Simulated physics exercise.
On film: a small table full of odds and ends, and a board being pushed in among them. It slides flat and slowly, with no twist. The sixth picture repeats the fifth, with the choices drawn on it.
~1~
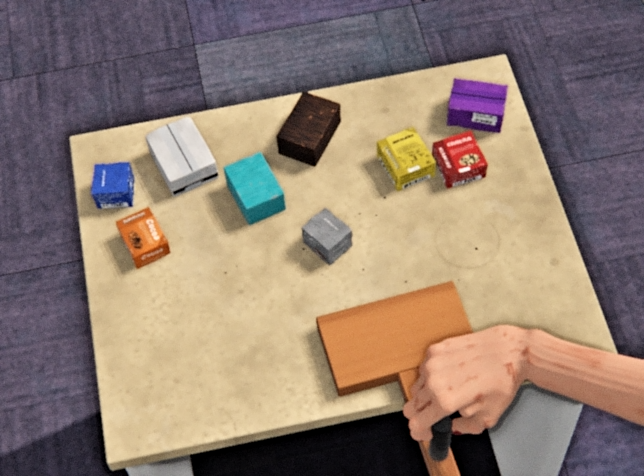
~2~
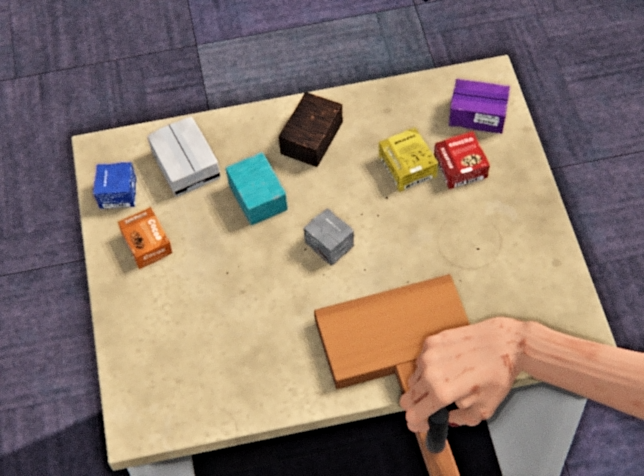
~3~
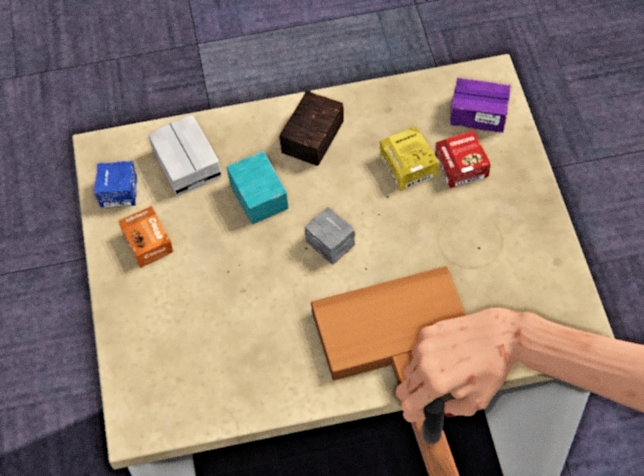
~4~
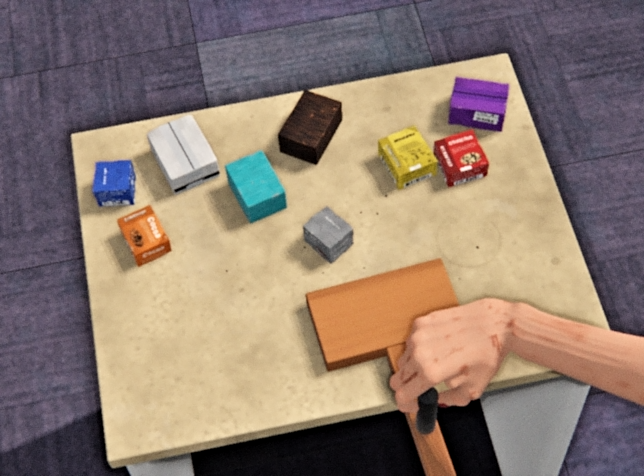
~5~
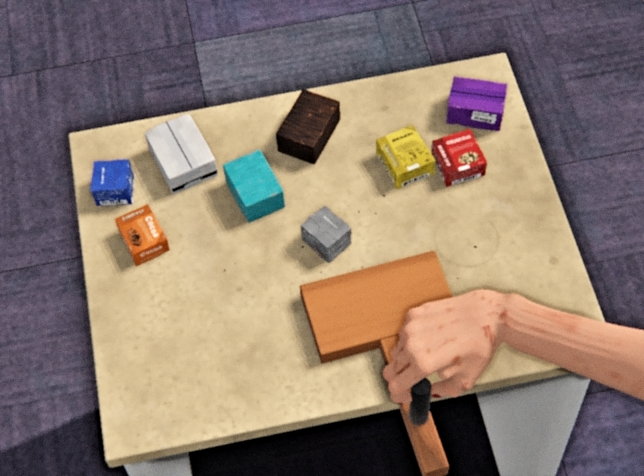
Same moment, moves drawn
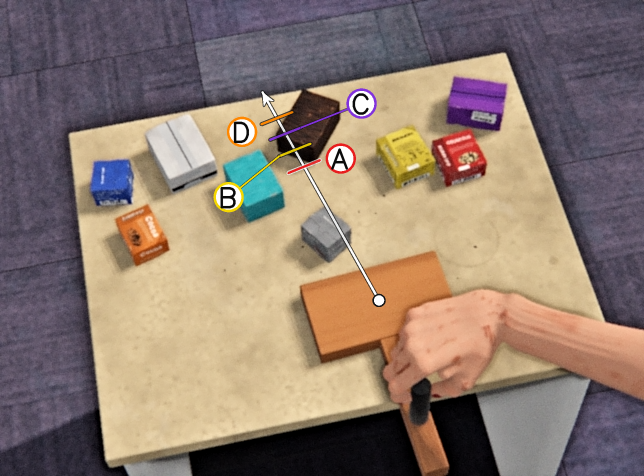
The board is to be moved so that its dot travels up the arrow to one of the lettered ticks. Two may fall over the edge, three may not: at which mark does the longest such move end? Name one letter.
Up to mark C.
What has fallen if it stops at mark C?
The black block.
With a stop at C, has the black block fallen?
By then, yes.
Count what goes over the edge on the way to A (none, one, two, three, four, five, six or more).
The count is none.
On the marked copy, A at (304, 167); B at (295, 150); C at (286, 133); D at (277, 118); the arrow from (379, 300) to (262, 92); the white dot at (379, 300).
Following C. Soon after the start, board (343, 243); grey packet (317, 195); blue box (113, 183).
Later, board (310, 183); black block (303, 91); turquoise block (237, 142).
In the end, board (286, 140); black block over the edge; turquoise block (216, 101); one fallen.
As for the rest, A is within the limit but short; B is within the limit but short; D drops three.
